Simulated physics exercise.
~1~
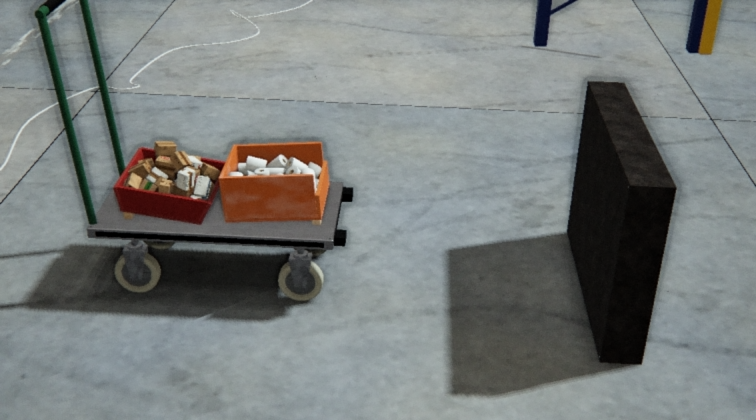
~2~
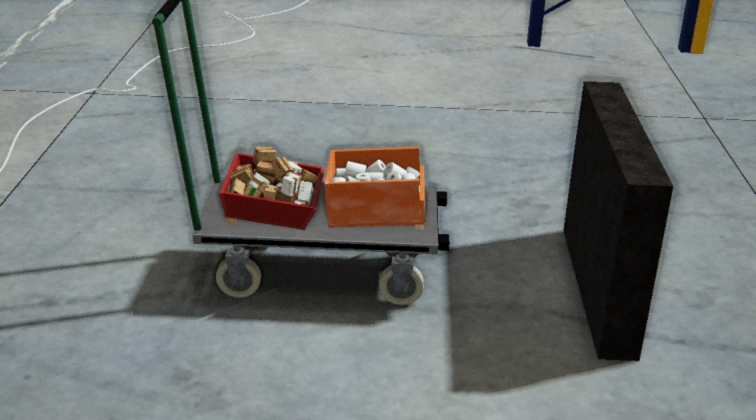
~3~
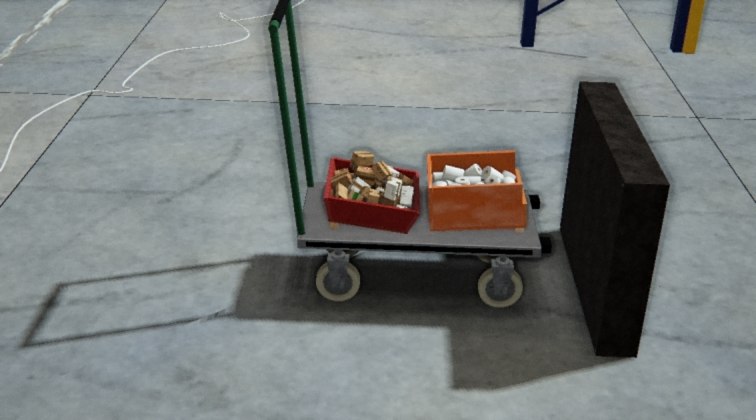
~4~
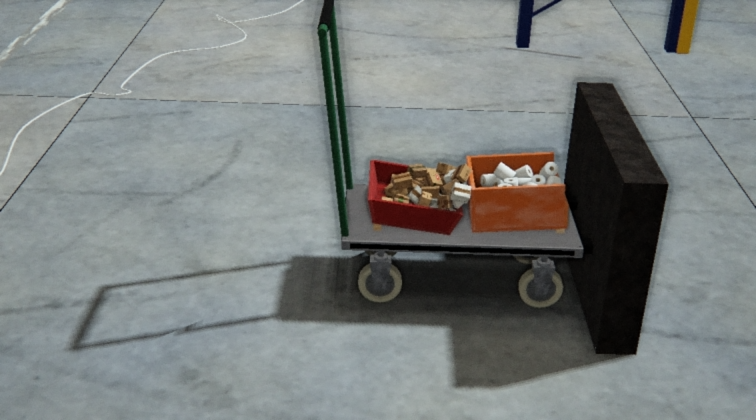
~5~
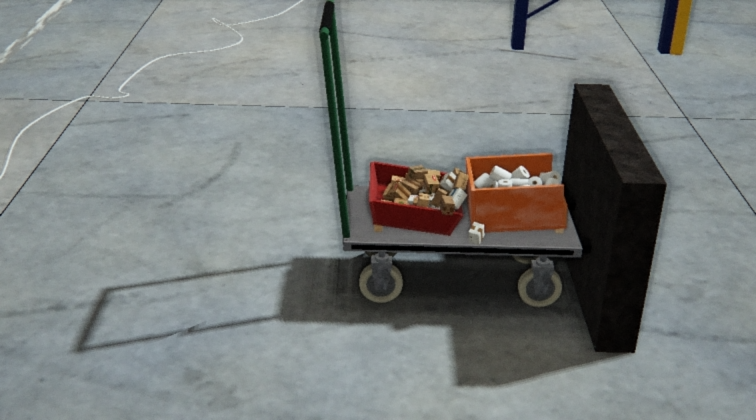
A flat trolley with a green handle rolls to the right across a grey, marbled floor towards a thick, dark upright wall, seen from slightly above and from the side. On its deck sit a red container of small brown and pale parcels at left and an orange container of white paper rolls at right. The trolley reaches the wall and stops, and the contents of both containers shift to the right. One pale parcel leaves the red container and drops onto the deck in front of the orange one, while the rest stay inside.
